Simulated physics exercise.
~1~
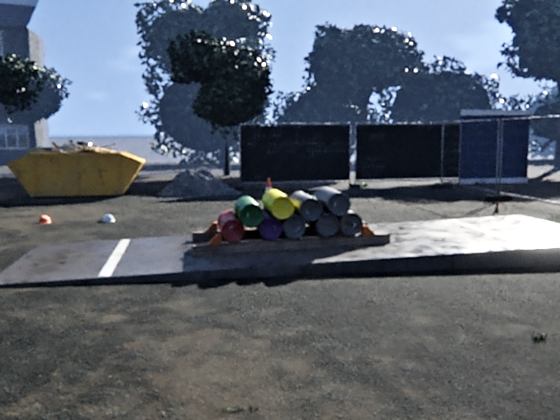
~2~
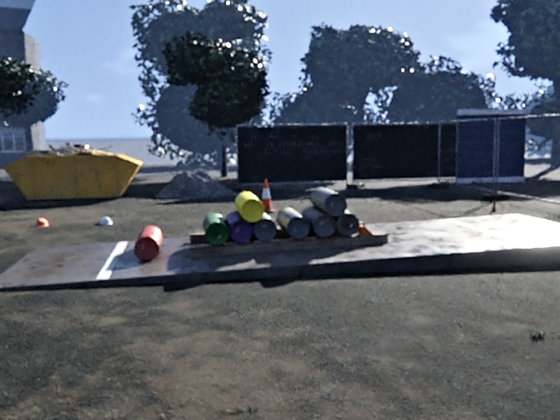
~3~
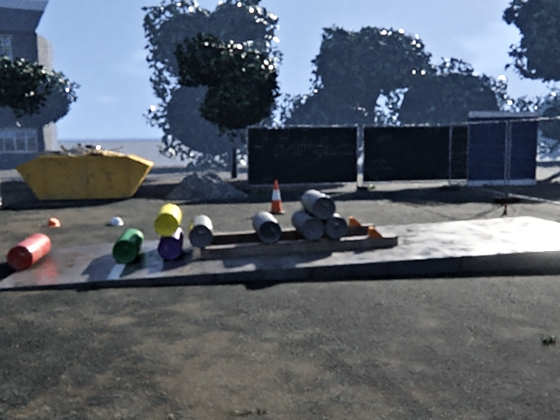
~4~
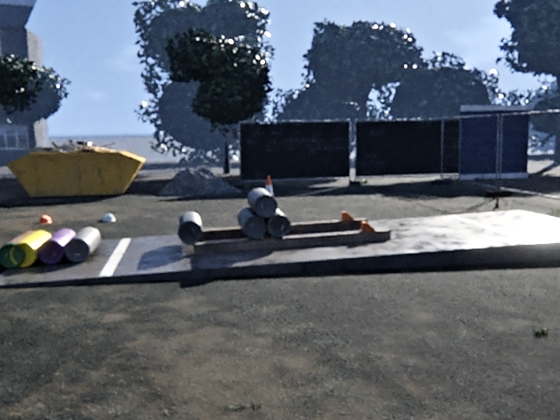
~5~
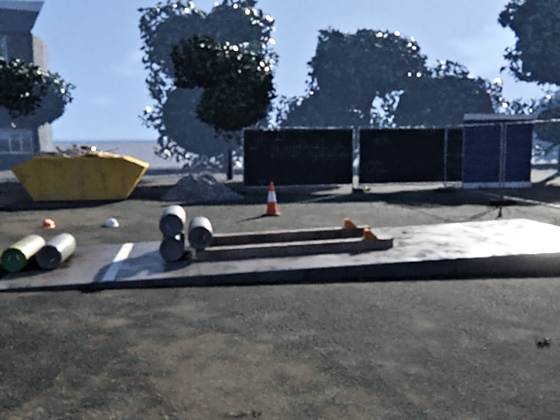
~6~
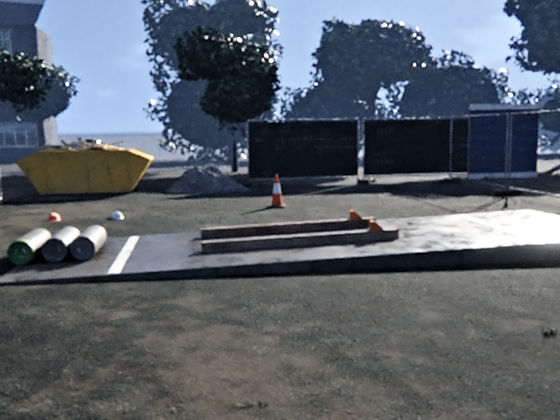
In a tree-lined yard beside a yellow skip, a stack of coloured and grey cylinders collapsed to the left, the red one leading as the rest tumbled off the bearers and rolled past the white line, leaving the bearers empty.
